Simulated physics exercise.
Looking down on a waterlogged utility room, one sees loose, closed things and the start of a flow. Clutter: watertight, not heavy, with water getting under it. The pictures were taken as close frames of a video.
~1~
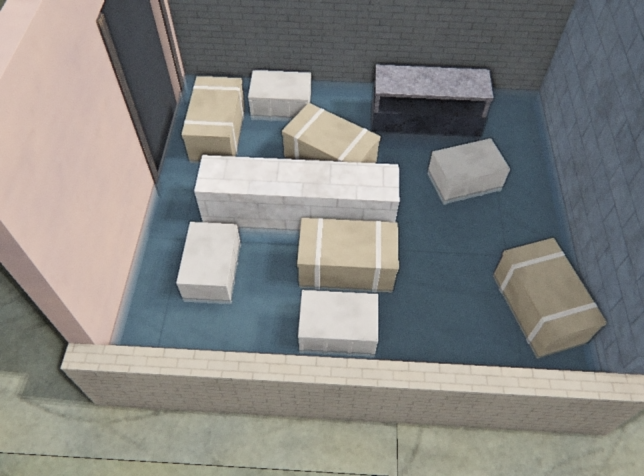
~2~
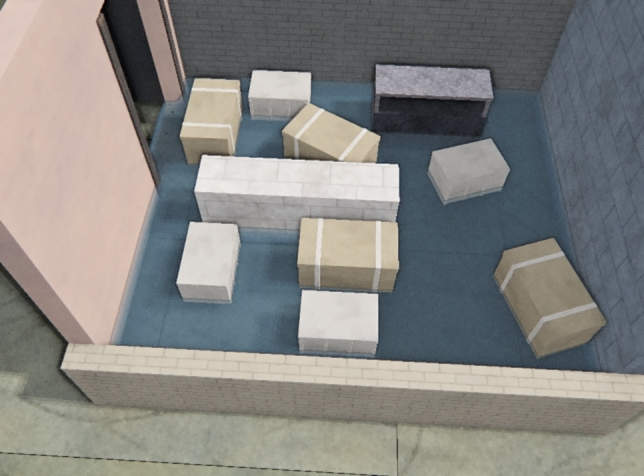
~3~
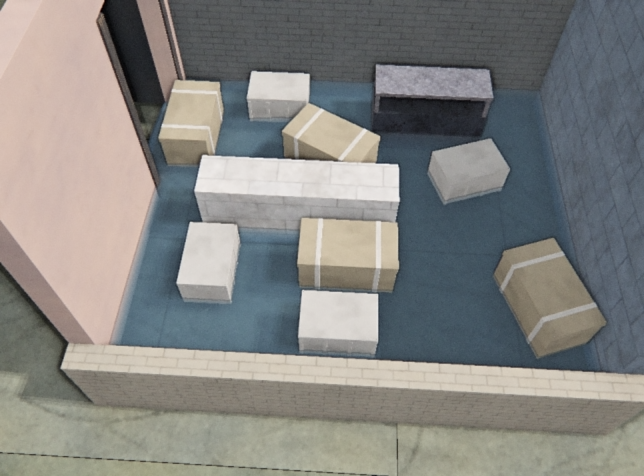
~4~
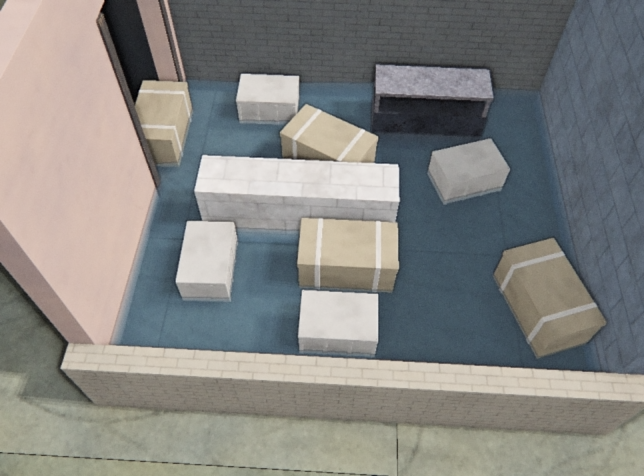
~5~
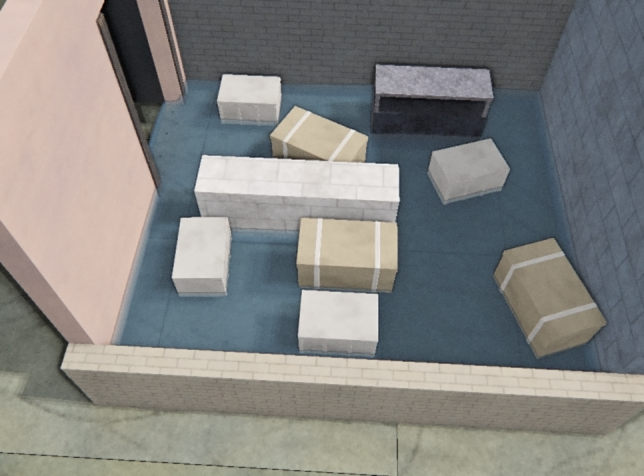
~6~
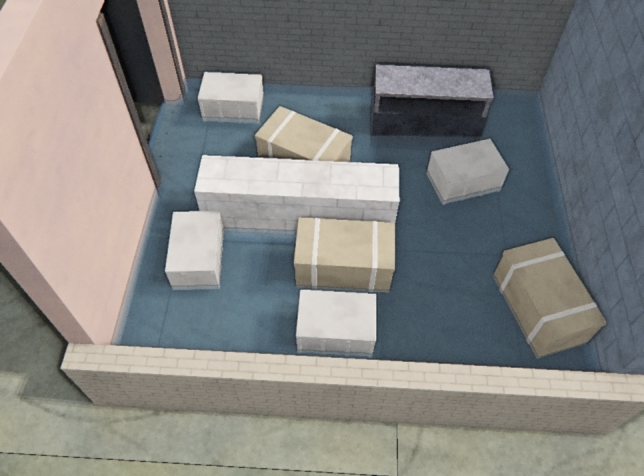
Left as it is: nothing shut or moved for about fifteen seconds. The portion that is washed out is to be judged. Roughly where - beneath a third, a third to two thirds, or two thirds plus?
It falls in the central third.
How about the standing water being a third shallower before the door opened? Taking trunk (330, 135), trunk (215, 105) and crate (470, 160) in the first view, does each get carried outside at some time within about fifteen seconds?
Going through them: Leaves the room, then leaves the room, then leaves the room.
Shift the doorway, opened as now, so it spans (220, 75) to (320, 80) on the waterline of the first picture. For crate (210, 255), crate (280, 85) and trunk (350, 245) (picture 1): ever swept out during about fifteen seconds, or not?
Object by object: Never exits, drifts out, never exits.
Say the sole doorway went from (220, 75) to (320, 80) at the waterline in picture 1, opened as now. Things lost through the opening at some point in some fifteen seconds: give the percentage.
Result: Roughly 50 per cent.
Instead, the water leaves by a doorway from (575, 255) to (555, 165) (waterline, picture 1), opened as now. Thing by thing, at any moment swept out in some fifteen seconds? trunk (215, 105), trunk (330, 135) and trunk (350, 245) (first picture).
Remains, escapes, escapes.
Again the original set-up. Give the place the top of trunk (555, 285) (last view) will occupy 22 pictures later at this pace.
Estimated position: Approx. (528, 226).
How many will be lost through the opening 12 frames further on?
The count is 3.
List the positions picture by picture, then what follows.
A crate at (280, 85), afloat; a trunk at (331, 134), afloat; 0 of 8 have shifted, in the first frame.
A crate at (280, 85), afloat; a trunk at (331, 134) floats; 0 of 8 have shifted, in the second frame.
A crate at (279, 86), afloat; a trunk at (331, 134), afloat; 1 of 8 have shifted, in the third frame.
A crate at (268, 88) floats, close to its start; a trunk at (329, 135), afloat; 2 of 8 have shifted, in the fourth frame.
A crate at (249, 89), afloat, a stride from its start; a trunk at (319, 136), afloat, close to its start; 4 of 8 have shifted, in the fifth frame.
A crate at (230, 87) floats, a stride from its start; a trunk at (304, 136), afloat, close to its start; 4 of 8 have shifted, in the sixth frame.
A moment on, 1 of 8 are out; 7 afloat.
Next, 3 of 8 are out; 5 afloat.
Later, 4 of 8 are out; 4 afloat.
In the end, 4 of 8 are out; 4 afloat.
